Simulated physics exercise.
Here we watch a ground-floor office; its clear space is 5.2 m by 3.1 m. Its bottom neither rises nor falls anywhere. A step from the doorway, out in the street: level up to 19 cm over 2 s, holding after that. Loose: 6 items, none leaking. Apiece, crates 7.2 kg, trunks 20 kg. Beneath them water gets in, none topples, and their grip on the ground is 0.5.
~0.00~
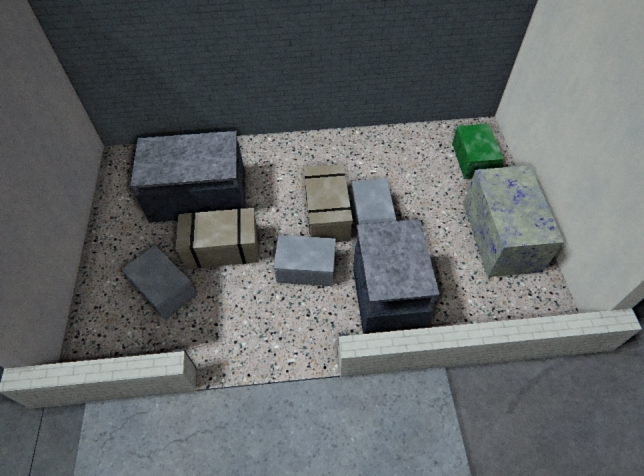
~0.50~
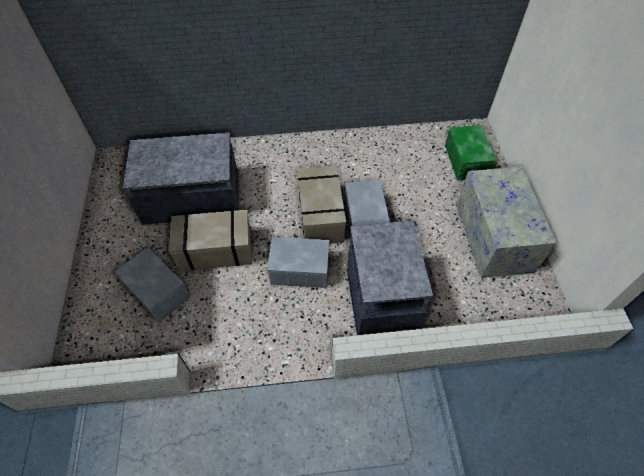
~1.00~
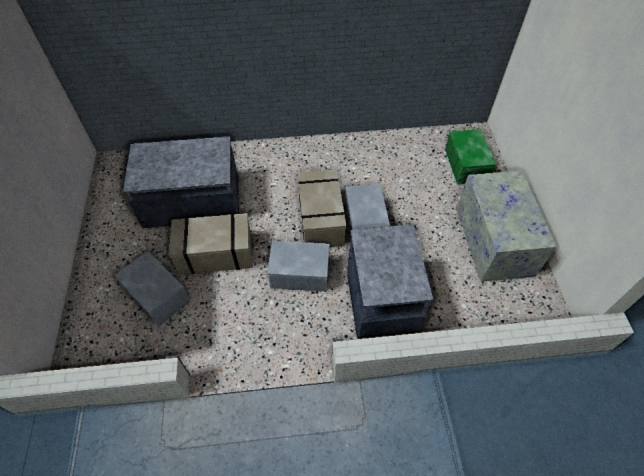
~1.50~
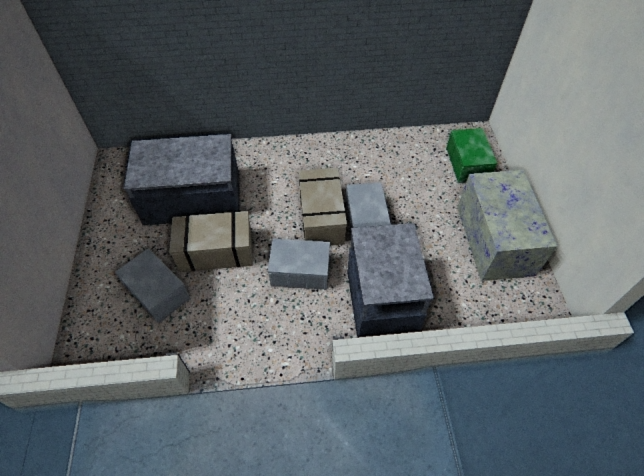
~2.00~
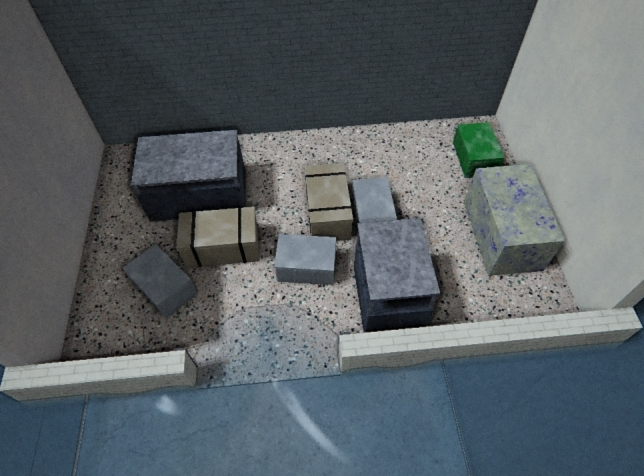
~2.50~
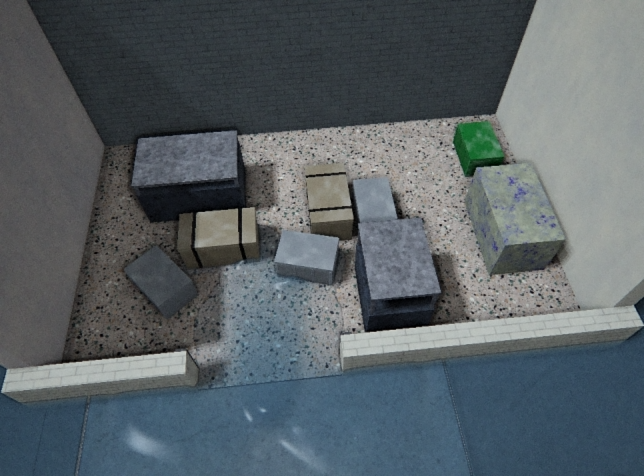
Walled room holding scattered blocks and a green crate, with water spreading across the street outside, then entering through the doorway.
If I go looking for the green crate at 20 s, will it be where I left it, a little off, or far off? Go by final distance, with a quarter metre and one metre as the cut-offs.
You will find it a little off.
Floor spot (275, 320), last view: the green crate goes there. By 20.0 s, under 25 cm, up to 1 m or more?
It creeps a little.
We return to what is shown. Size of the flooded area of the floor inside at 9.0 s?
Some 14 m2.
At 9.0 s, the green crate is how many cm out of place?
40 cm, give or take.
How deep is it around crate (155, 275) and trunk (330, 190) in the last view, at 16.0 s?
About 12 and 17 cm.
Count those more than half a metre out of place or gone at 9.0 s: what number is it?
It comes to 4.
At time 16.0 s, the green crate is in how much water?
Roughly 17 cm at that moment.
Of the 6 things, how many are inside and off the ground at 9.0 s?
At that point I count 5.
After 4.0 s the green crate is near (481, 140), 0.0 m from its start, aground; 1 afloat.
After 9.0 s the green crate is near (512, 144), 0.4 m from its start, afloat; 5 afloat.
After 16.0 s the green crate is near (518, 151), 0.5 m from its start, afloat; 6 afloat.
After 20.0 s the green crate is near (511, 148), 0.4 m from its start, afloat; 6 afloat.
